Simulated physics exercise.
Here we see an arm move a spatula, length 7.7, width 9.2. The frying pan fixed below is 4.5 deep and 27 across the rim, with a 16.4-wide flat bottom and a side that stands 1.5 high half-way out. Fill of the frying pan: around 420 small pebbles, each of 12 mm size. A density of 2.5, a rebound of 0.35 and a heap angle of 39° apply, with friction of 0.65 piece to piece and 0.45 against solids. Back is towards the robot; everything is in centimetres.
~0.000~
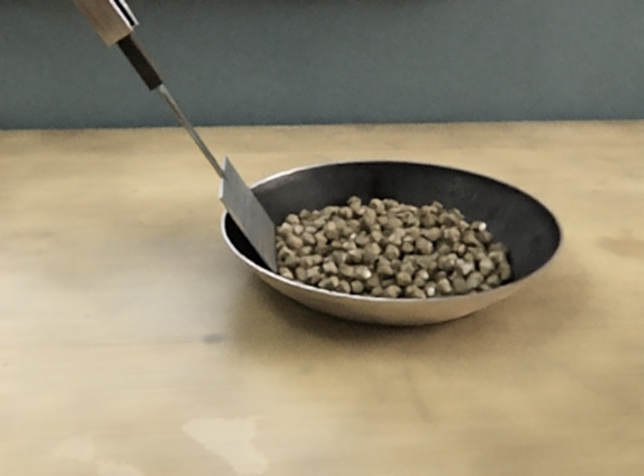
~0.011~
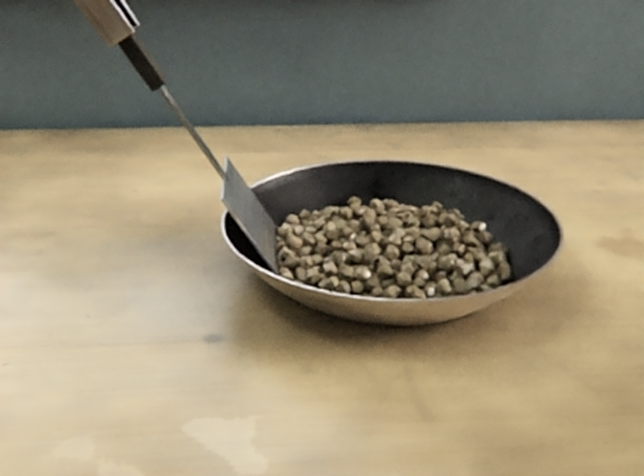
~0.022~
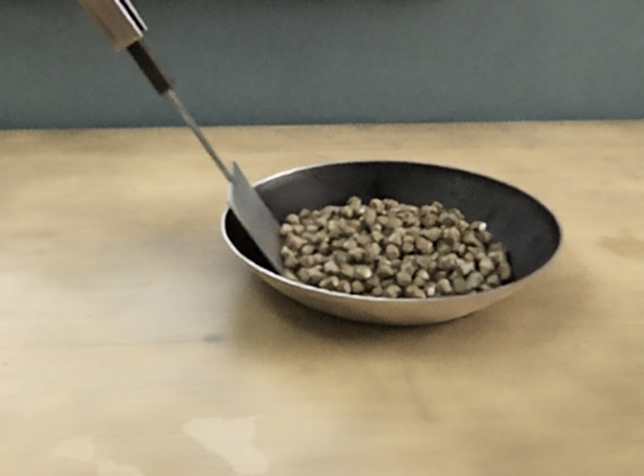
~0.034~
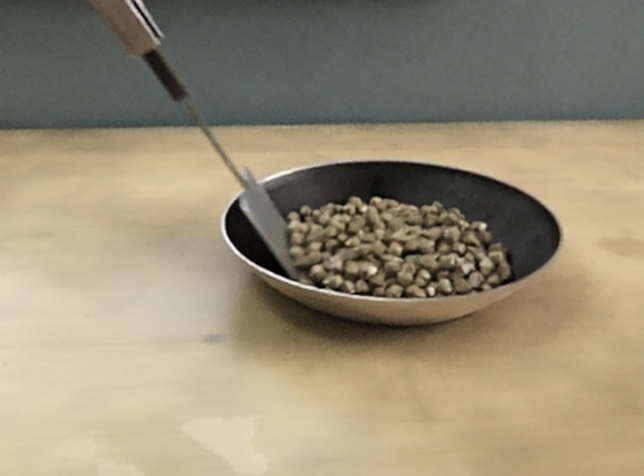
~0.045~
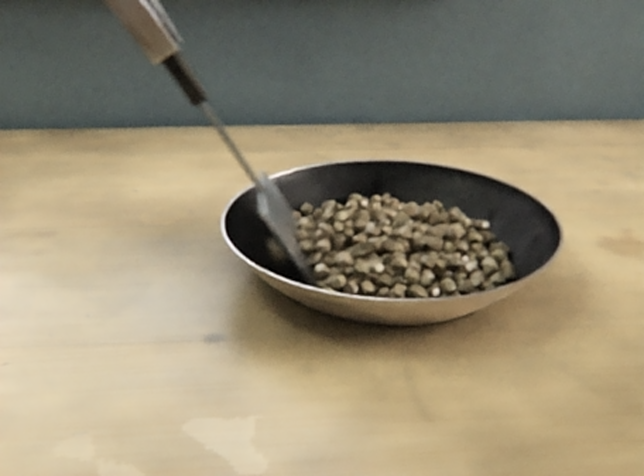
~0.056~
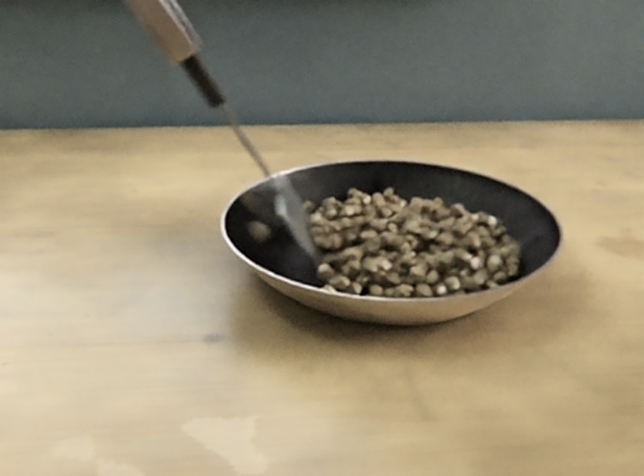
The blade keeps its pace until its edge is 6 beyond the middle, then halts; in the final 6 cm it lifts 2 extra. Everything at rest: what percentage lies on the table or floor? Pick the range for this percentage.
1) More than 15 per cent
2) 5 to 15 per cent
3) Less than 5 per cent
Option 1: More than 15 per cent.
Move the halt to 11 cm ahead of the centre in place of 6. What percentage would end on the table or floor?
55 %, roughly.
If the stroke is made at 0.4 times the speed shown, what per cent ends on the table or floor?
The share would be near 10 in a hundred.
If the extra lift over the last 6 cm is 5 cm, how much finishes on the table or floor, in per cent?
Close to 25 in a hundred.
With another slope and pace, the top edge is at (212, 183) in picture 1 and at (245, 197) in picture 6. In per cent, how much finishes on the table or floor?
Roughly 10 percent ends up there.
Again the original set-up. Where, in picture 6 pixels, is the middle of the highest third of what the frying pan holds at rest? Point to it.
Around (508, 240).
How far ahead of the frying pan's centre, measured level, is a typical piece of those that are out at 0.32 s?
Distance ahead of centre: Approx. 18 cm.
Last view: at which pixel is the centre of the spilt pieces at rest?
At about (608, 247) in the last picture.
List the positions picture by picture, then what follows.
In the first frame, spatula top edge at (222, 175), sloping 59°; upper third of the load around (384, 241), from x 280 to 505, top at y 200; 421 in the frying pan.
In the second frame, spatula top edge at (224, 176), sloping 59°; upper third of the load around (384, 241), from x 280 to 505, top at y 200.
In the third frame, spatula top edge at (231, 180), sloping 59°; upper third of the load around (384, 241), from x 280 to 505, top at y 200.
In the fourth frame, spatula top edge at (245, 186), sloping 59°; upper third of the load around (379, 239), from x 285 to 505, top at y 200.
In the fifth frame, spatula top edge at (262, 190), sloping 59°; upper third of the load around (384, 236), from x 275 to 510, top at y 200.
In the sixth frame, spatula top edge at (279, 191), sloping 59°; upper third of the load around (392, 232), from x 250 to 515, top at y 195; 421 in the frying pan.
After 0.08 s, sloping 59°, highest piece 12 above the table; 418 in the frying pan, 3 on the blade or in flight.
After 0.11 s, sloping 59°, highest piece 17 above the table; 413 in the frying pan, 8 on the blade or in flight.
After 0.32 s, sloping 59°, highest piece 35 above the table; 310 in the frying pan, 98 on the table or floor, 13 on the blade or in flight.
After 1.38 s, sloping 59°, highest piece 5 above the table; 309 in the frying pan, 112 on the table or floor.
At rest, 309 in the frying pan, 112 on the table or floor. That is 27 % on the table or floor.
